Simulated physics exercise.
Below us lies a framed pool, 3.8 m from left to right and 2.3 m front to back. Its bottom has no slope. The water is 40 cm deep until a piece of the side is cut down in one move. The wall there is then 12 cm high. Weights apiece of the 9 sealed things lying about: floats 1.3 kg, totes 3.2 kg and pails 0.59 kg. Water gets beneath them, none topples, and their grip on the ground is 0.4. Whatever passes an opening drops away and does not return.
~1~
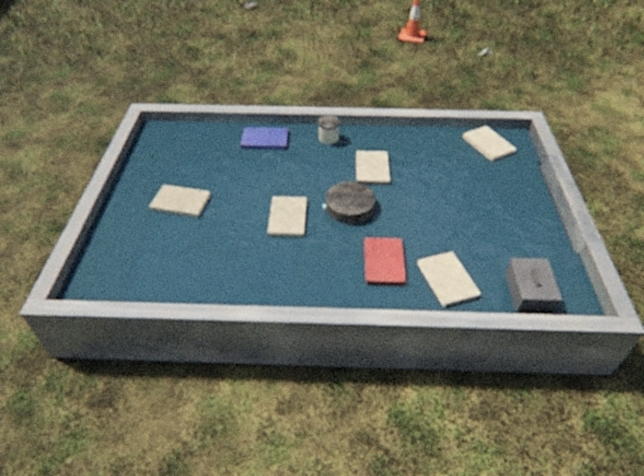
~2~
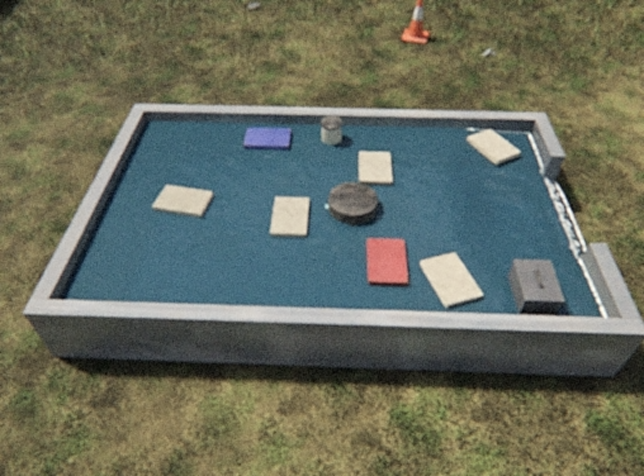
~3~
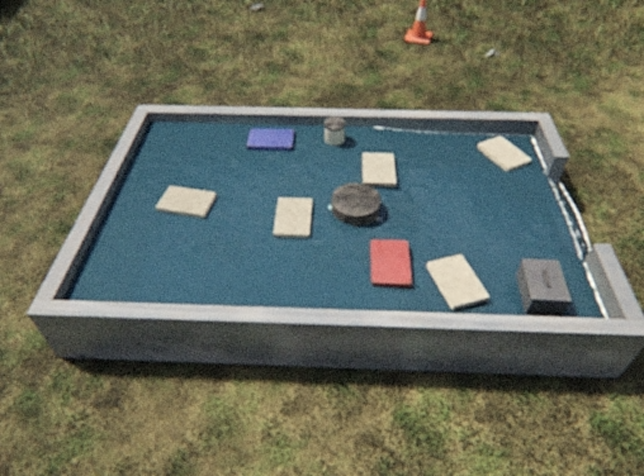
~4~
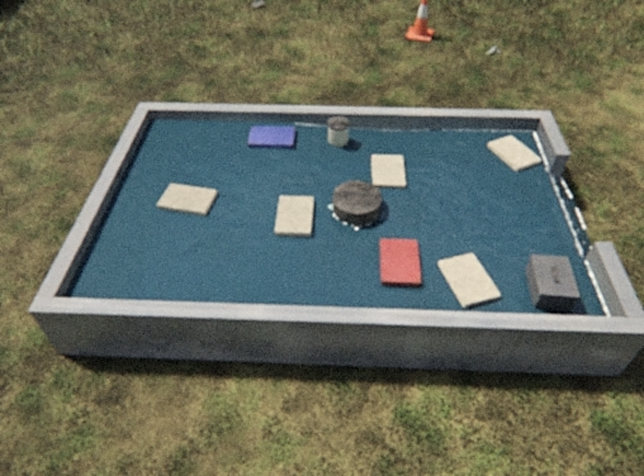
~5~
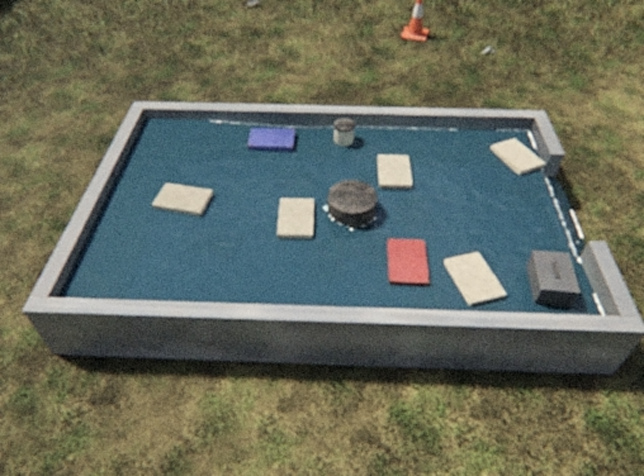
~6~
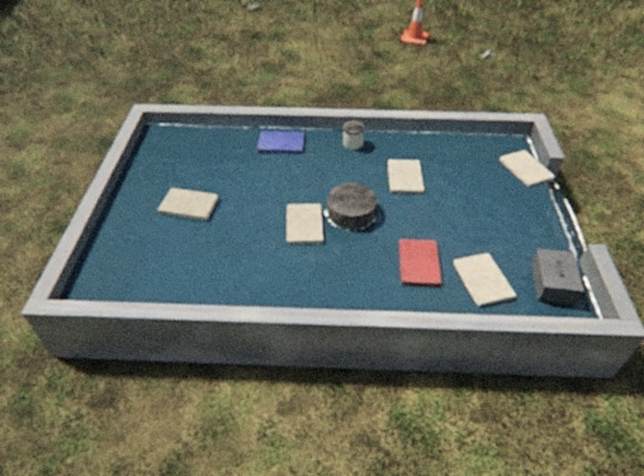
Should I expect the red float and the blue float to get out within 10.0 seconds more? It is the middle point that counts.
Red float leaves, blue float stays inside.
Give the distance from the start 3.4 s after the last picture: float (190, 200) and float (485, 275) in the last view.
In that order: 20 cm, 80 cm.
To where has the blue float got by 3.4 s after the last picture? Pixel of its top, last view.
Near (312, 145).
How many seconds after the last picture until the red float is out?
Near 7.0 s.
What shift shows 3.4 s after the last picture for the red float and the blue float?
Roughly 80 and 40 cm by then.
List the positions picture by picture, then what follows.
The red float at (385, 259) floats; the blue float at (265, 136) floats; about 3440 L in view; 0 of 9 have shifted, in the first picture.
The red float at (387, 260) floats; the blue float at (268, 137) floats; 40 cm deep round most things; 0 of 9 have shifted, in the second picture.
The red float at (391, 261), afloat; the blue float at (271, 138), afloat; about 3320 L in view; 2 of 9 have shifted, in the third picture.
The red float at (400, 260), afloat, 7 cm from its start; the blue float at (272, 135), afloat; 36 cm deep round most things; 5 of 9 have shifted, in the fourth picture.
The red float at (408, 260) floats, 17 cm from its start; the blue float at (272, 137), afloat, 4 cm from its start; about 3180 L in view; 7 of 9 have shifted, in the fifth picture.
The red float at (420, 261) floats, 26 cm from its start; the blue float at (281, 141) floats, 13 cm from its start; 35 cm deep round most things; 8 of 9 have shifted, in the sixth picture.
Then, 0.8 s after the last picture the red float is near (445, 259), 0.5 m from its start, afloat; the blue float is near (301, 142), 0.3 m from its start, afloat; 1 of 9 are out; 8 afloat.
Then, 3.4 s after the last picture the red float is near (485, 253), 0.8 m from its start, afloat; the blue float is near (312, 145), 0.4 m from its start, afloat; 2 of 9 are out; 7 afloat.
Then, 6.0 s after the last picture the red float is near (541, 238), 1.3 m from its start, afloat; the blue float is near (353, 150), 0.8 m from its start, afloat; 3 of 9 are out; 6 afloat.
Then, 10.0 s after the last picture the red float has gone out; the blue float is near (386, 153), 1.1 m from its start, afloat; 5 of 9 are out; 4 afloat.
